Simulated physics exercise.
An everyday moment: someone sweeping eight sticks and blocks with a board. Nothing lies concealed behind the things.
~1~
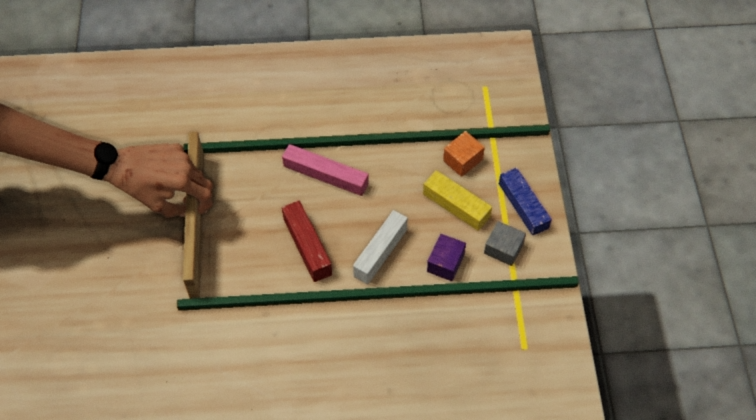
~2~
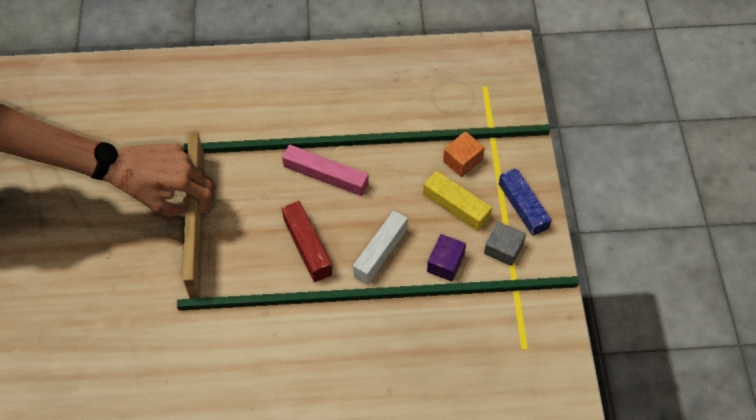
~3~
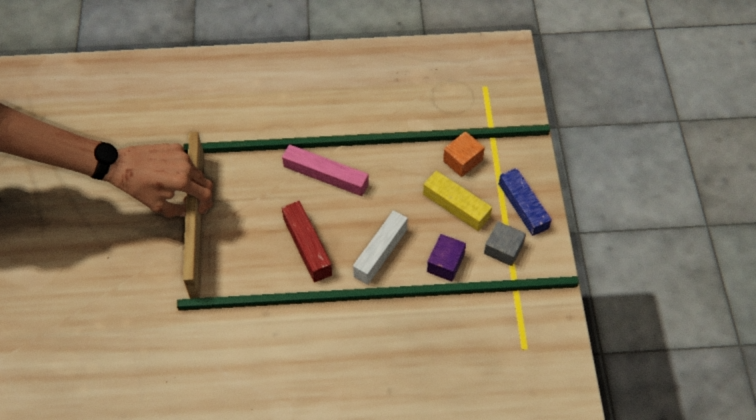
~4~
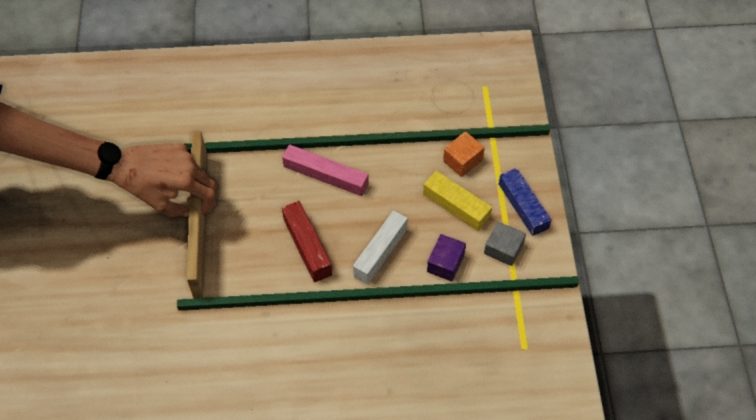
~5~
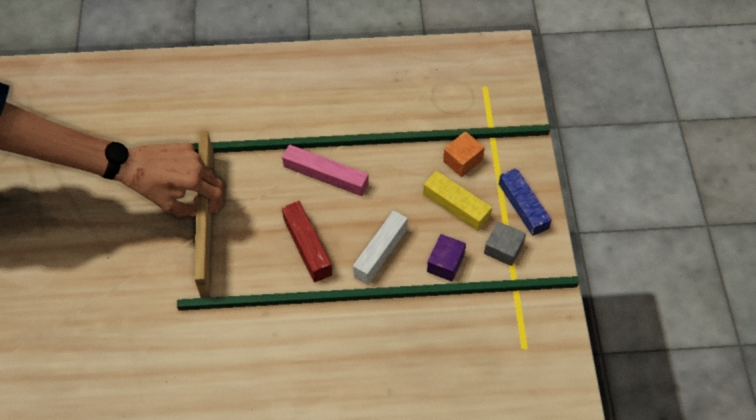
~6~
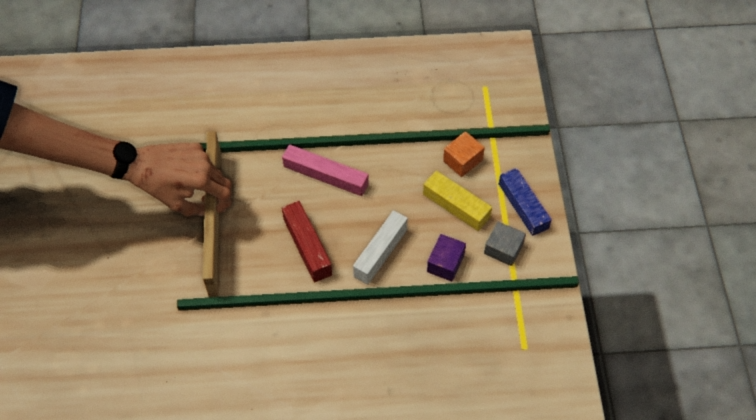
On a pale wooden table above a grey tiled floor, seen from a high, steady viewpoint, two green rails run across the tabletop toward a yellow line near its right edge. Between them lie pink, red, white and yellow bars, orange, purple and grey blocks, and a blue bar farthest right. A hand with a black watch holds a wooden board at left, still at first, then slides it slightly right, touching none of the pieces, which stay still.
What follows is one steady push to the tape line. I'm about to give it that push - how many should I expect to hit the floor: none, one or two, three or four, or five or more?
Expect one or two.
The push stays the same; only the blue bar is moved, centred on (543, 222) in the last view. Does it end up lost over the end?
So it drops, then.
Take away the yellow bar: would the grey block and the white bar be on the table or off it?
Result - grey block: Gone; white bar: Up.
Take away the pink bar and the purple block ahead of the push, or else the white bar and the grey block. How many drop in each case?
The count is 0 in one try and 1 in the other, in that order.
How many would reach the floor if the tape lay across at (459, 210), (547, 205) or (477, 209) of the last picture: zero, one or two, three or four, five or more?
Zero; at least five; none.
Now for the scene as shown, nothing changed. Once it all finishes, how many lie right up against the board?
Result: 2 in all.
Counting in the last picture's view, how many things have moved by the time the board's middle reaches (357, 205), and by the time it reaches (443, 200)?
By then 3, and 7.
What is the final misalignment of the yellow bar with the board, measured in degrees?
The angle comes out near 15 degrees.
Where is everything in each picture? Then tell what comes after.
In the first frame, blue bar (525, 201); grey block (505, 244); orange block (464, 154); board (194, 214); tape (503, 208).
In the second frame, grey block (505, 244); purple block (446, 258).
In the third frame, orange block (464, 154); board (194, 214).
In the fourth frame, blue bar (525, 202); white bar (381, 247).
In the fifth frame, grey block (505, 244); yellow bar (457, 201).
In the sixth frame, blue bar (525, 202); grey block (505, 244); orange block (464, 154); board (212, 213); tape (503, 208).
Soon after, none off yet; blue bar at rest near (525, 202); grey block at rest near (505, 244); orange block at rest near (464, 154).
In the end, the number that fall off is one or two; gone, grey block and blue bar.
